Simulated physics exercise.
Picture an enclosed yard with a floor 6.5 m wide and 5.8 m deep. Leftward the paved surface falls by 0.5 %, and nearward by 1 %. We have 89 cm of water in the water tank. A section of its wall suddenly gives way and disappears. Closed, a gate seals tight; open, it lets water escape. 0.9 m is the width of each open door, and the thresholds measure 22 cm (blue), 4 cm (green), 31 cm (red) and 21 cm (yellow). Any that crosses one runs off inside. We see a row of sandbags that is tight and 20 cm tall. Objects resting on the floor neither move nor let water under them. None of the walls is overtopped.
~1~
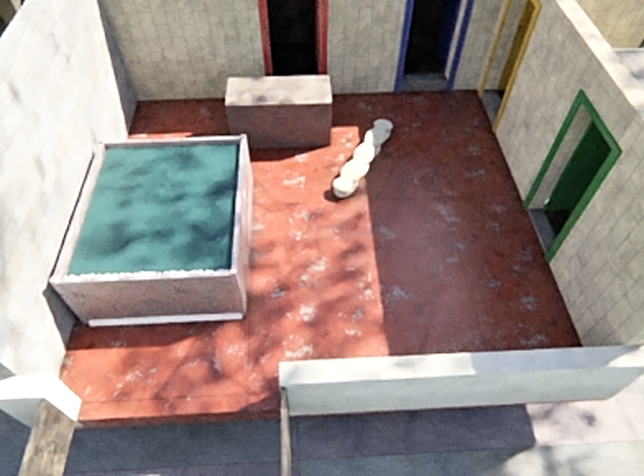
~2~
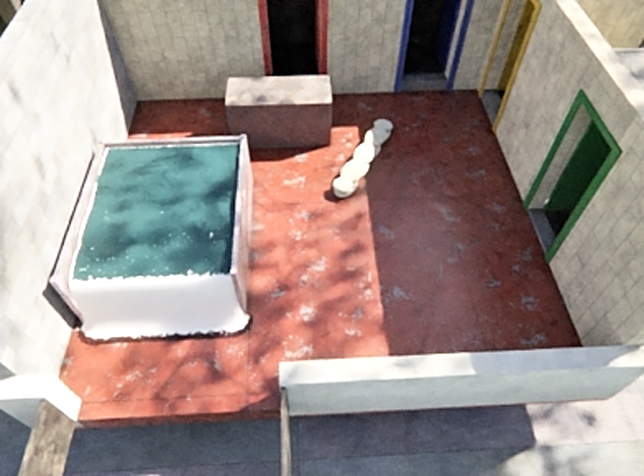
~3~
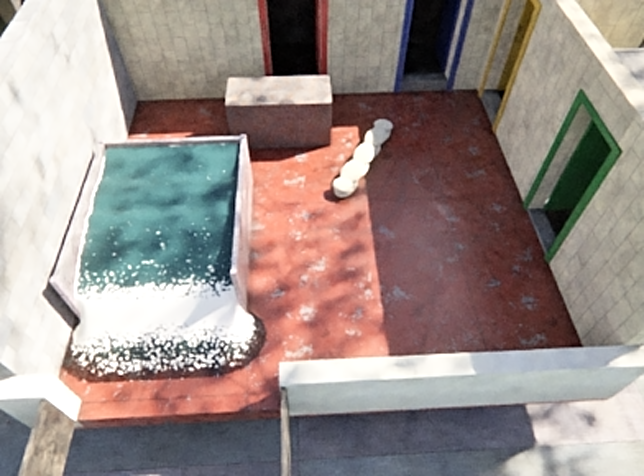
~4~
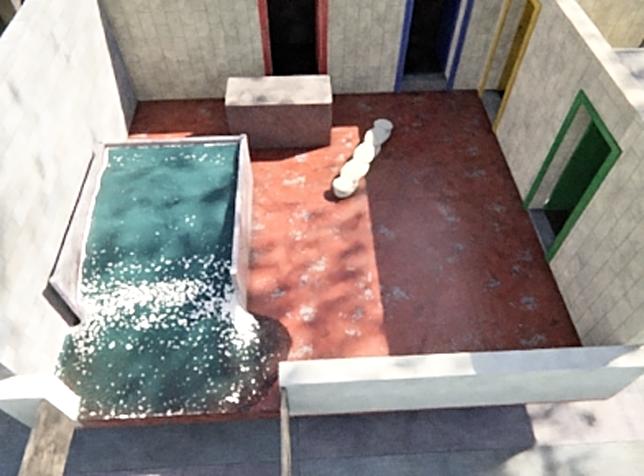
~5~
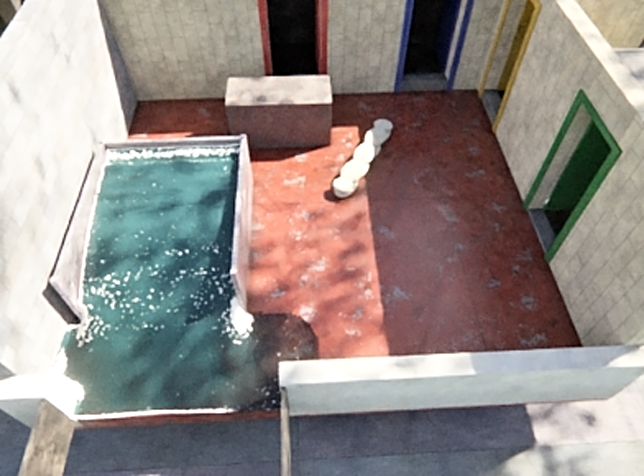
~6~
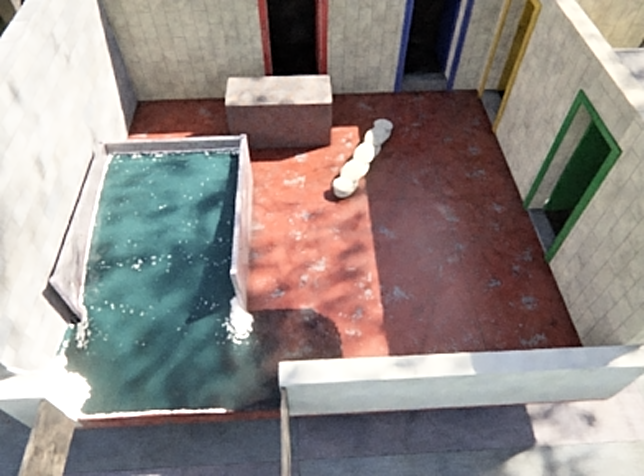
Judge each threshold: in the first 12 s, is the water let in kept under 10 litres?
The blue door never breaches the limit; the green door never breaches the limit; the red door never breaches the limit; the yellow door never breaches the limit.
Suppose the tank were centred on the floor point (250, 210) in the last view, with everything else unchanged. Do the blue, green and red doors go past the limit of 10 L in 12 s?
Result - blue door does not exceed it, green door exceeds it, red door does not exceed it.
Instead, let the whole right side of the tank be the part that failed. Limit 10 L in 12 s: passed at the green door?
Then the green door ends up out of bounds.
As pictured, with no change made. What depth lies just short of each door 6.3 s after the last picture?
Blue 0 cm, green 1 cm, red 2 cm, yellow 0 cm.
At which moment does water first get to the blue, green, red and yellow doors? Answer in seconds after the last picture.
Blue not within the 12 s, green 3.0 s, red 4.5 s, yellow not within the 12 s.
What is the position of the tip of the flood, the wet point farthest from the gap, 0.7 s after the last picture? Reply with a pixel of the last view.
That would be close to (488, 377).
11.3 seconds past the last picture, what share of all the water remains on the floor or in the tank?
About 12 percent of the water remains.
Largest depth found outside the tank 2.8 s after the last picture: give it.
Around 23 centimetres deep.
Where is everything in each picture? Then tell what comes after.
The water tank at (162, 204) is whole and still, 89 cm deep, in the first picture.
The front is at (249, 318), 1.1 m from the gap at (159, 301); 0.5 m2 of floor is under water; 89 cm left at the back of the water tank, in the second picture.
The front is at (257, 343), 1.3 m from the gap at (160, 304); 1.6 m2 of floor is under water; 89 cm left at the back of the water tank, in the third picture.
The front is at a hidden place, 1.7 m from the gap at (161, 306); 3.2 m2 of floor is under water; 87 cm left at the back of the water tank, in the fourth picture.
Water pours out at (161, 307) and has run 2.1 m, to a hidden place; typically 16 cm deep outside, 77 cm at the water tank's back, in the fifth picture.
The front is at a hidden place, 2.5 m from the gap at (162, 307); 3.8 m2 of floor is under water; 76 cm left at the back of the water tank, in the sixth picture.
Then, 0.7 s after the last picture water covers 15 % of the floor and is deepest (54 cm) near (53, 400); blue door not reached, green door not reached, red door not reached, yellow door not reached.
Then, 1.5 s after the last picture water covers 20 % of the floor and is deepest (42 cm) near (53, 400); blue door not reached, green door not reached, red door not reached, yellow door not reached.
Then, 2.8 s after the last picture water covers 30 % of the floor and is deepest (23 cm) near (53, 400); blue door not reached, green door not reached, red door not reached, yellow door not reached.
Then, 6.3 s after the last picture water covers 40 % of the floor and is deepest (8 cm) near (53, 400); blue door not reached, green door 1 cm at the sill, 0 L in, red door 2 cm at the sill, 0 L in, yellow door not reached.
Then, 11.3 s after the last picture water covers 40 % of the floor and is deepest (4 cm) near (53, 400); blue door not reached, green door 1 cm at the sill, 0 L in, red door 1 cm at the sill, 0 L in, yellow door not reached.
